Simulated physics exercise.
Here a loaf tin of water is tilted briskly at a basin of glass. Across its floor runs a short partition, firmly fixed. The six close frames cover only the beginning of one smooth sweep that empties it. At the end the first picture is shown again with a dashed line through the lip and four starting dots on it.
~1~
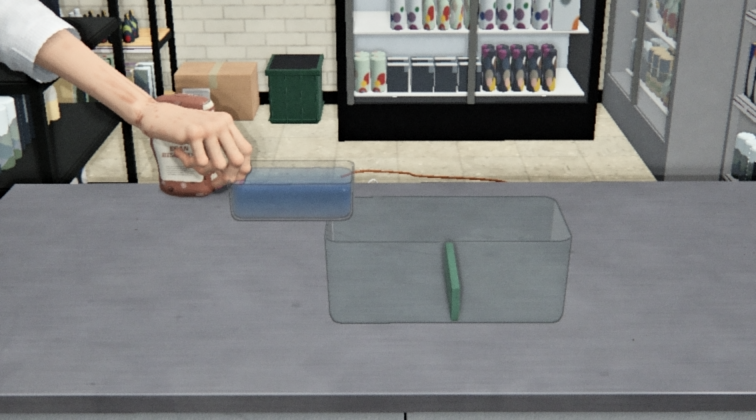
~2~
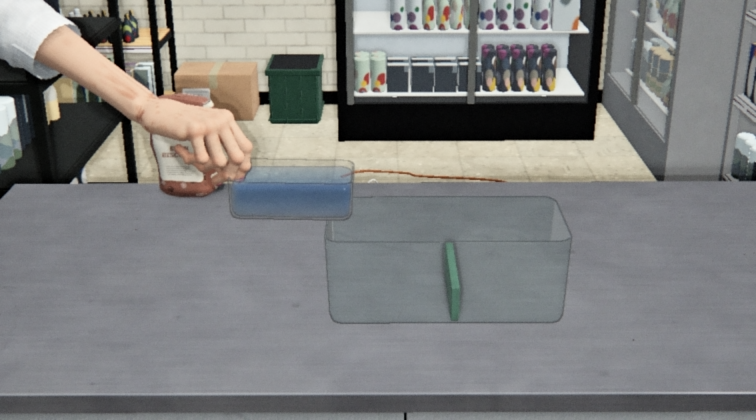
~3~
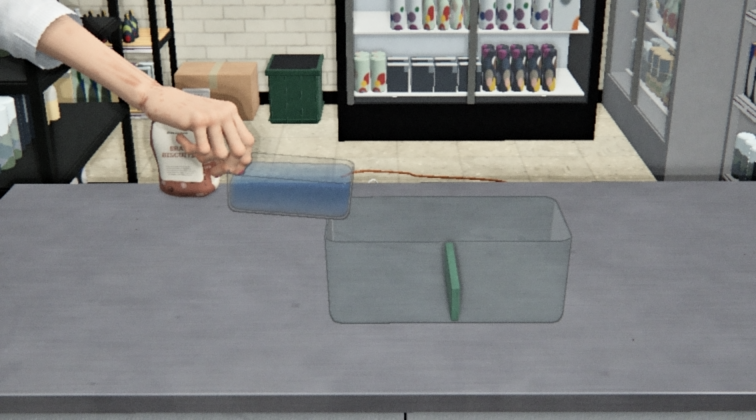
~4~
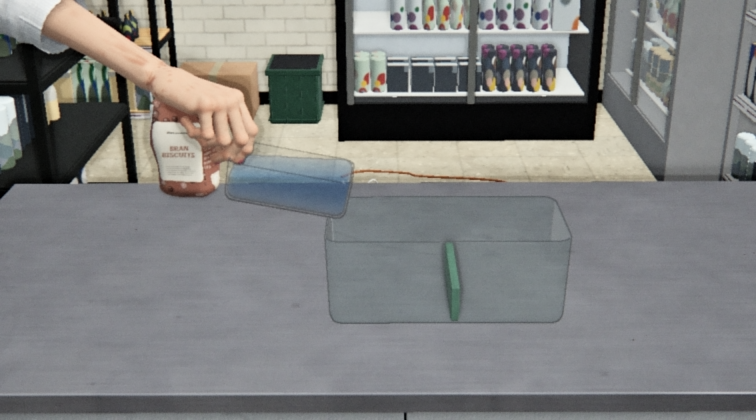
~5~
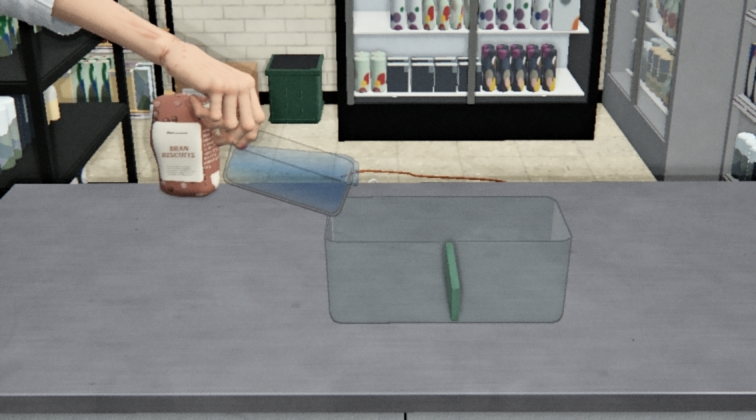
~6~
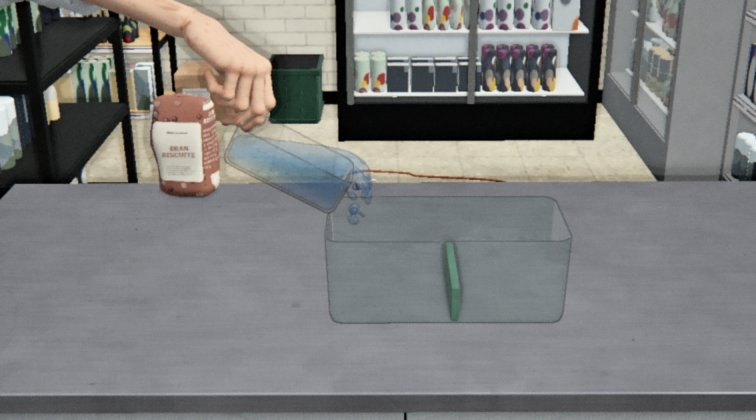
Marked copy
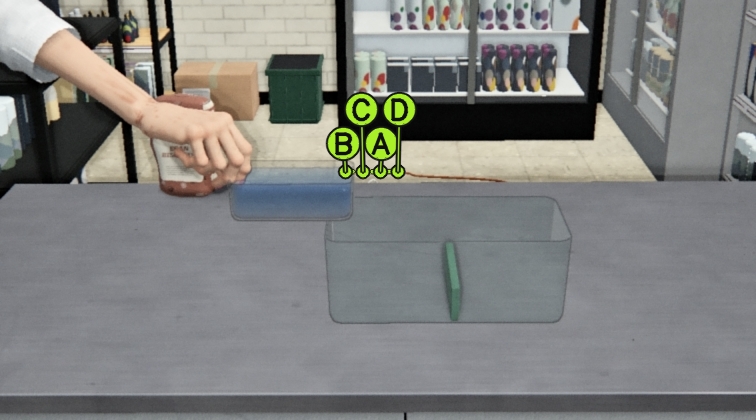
In the video, a hand tilts a clear container of blue water to the right beside a larger glass basin with a short green partition, slowly at first, then more steeply, and water begins spilling over its lip.
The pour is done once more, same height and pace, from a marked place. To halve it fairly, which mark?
A.
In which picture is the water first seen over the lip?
Picture 4.
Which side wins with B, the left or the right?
The left side.
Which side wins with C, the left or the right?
The left one.
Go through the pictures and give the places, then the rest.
In the first picture, upright, lip at (352, 171); basin from (329, 320) to (563, 319); top of the wall at (452, 264); nothing has left yet.
In the second picture, upright, lip at (352, 171); nothing has left yet.
In the third picture, tipped about 5°, lip at (352, 171); nothing has left yet.
In the fourth picture, tipped about 11°, lip at (352, 171); water is over the lip, down to (352, 171).
In the fifth picture, tipped about 19°, lip at (352, 171); water is over the lip, down to (355, 178).
In the sixth picture, tipped about 29°, lip at (352, 171); water is over the lip, down to (353, 217).
On the marked copy, A at (380, 171); B at (345, 171); C at (362, 171); D at (398, 171).
With A, about 42 % ends left of the wall and 57 % right of it.
With B, about 94 % ends left of the wall and 4 % right of it.
With C, about 82 % ends left of the wall and 17 % right of it.
With D, about 24 % ends left of the wall and 75 % right of it.
